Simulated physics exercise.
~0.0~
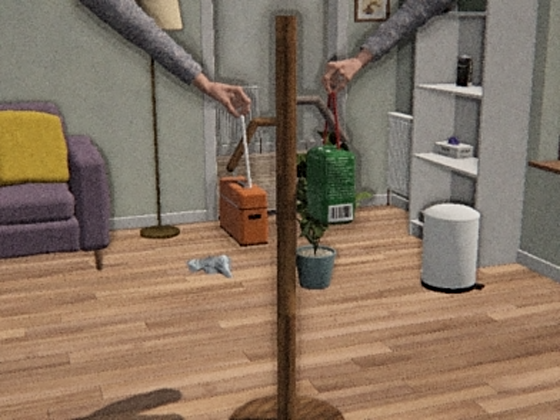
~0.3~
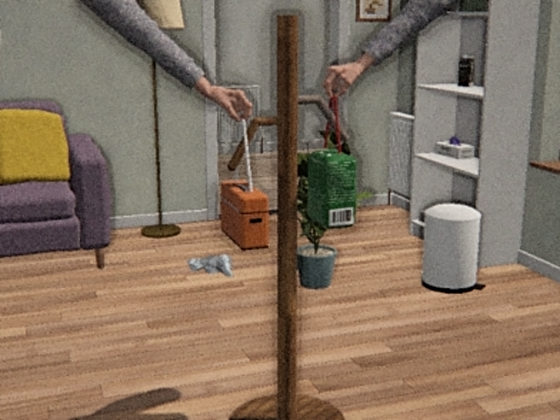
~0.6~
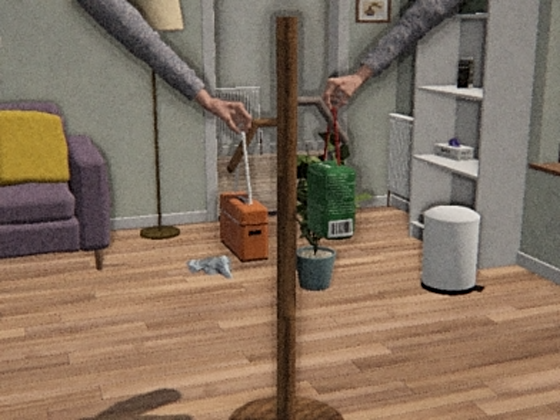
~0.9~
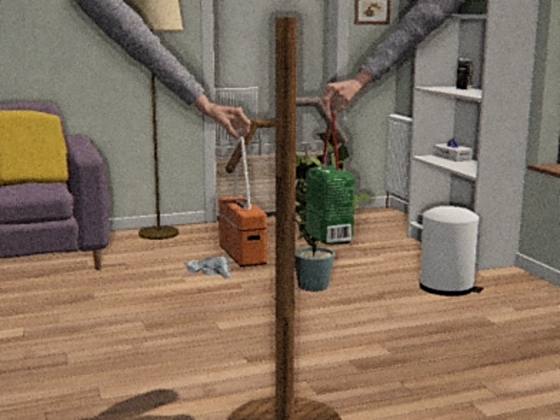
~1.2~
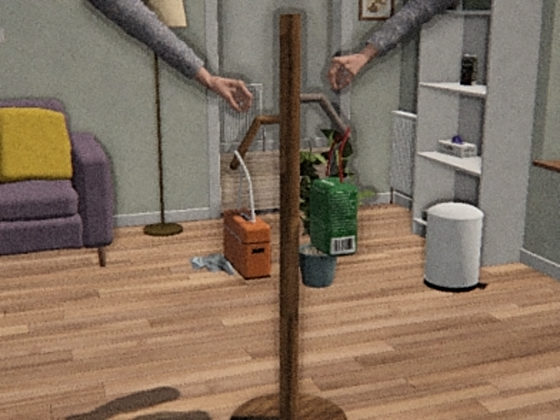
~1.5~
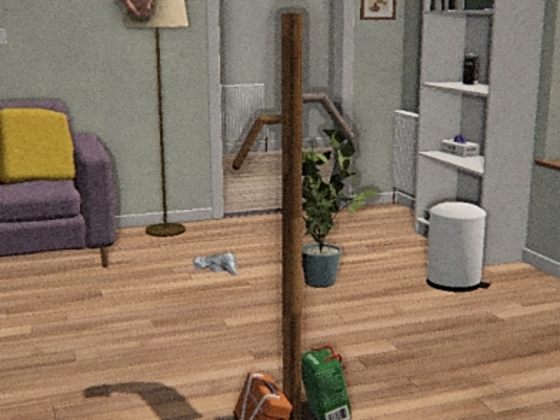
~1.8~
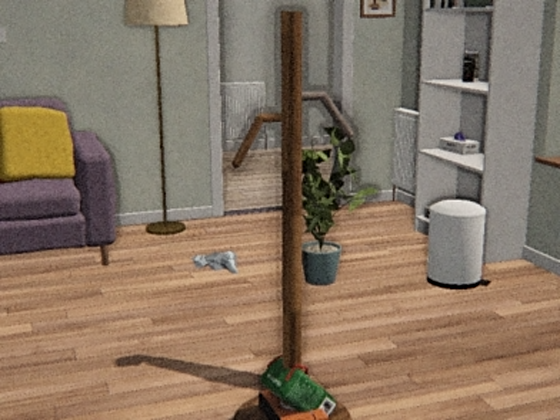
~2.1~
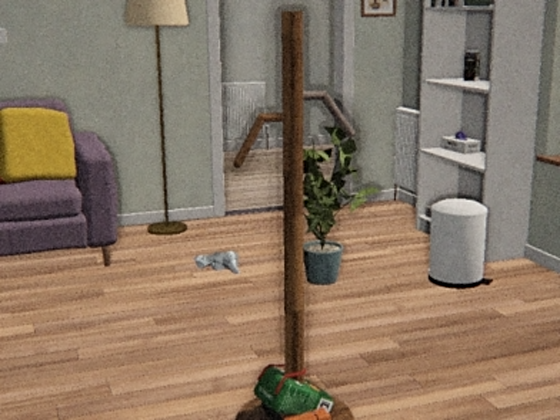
At first, two hands hold an orange case and a green sack by their loops beside a wooden stand in a living room, the case on the left and the sack on the right. The hands lower both items slightly, keeping them upright near the stand's arms. Then the fingers let go and the hands draw back as both items sink a little. Both drop toward the foot of the post, leaning as they come down. The case tips onto its side, and the sack shifts left. They end up heaped together on the floor, with the stand's arms empty.
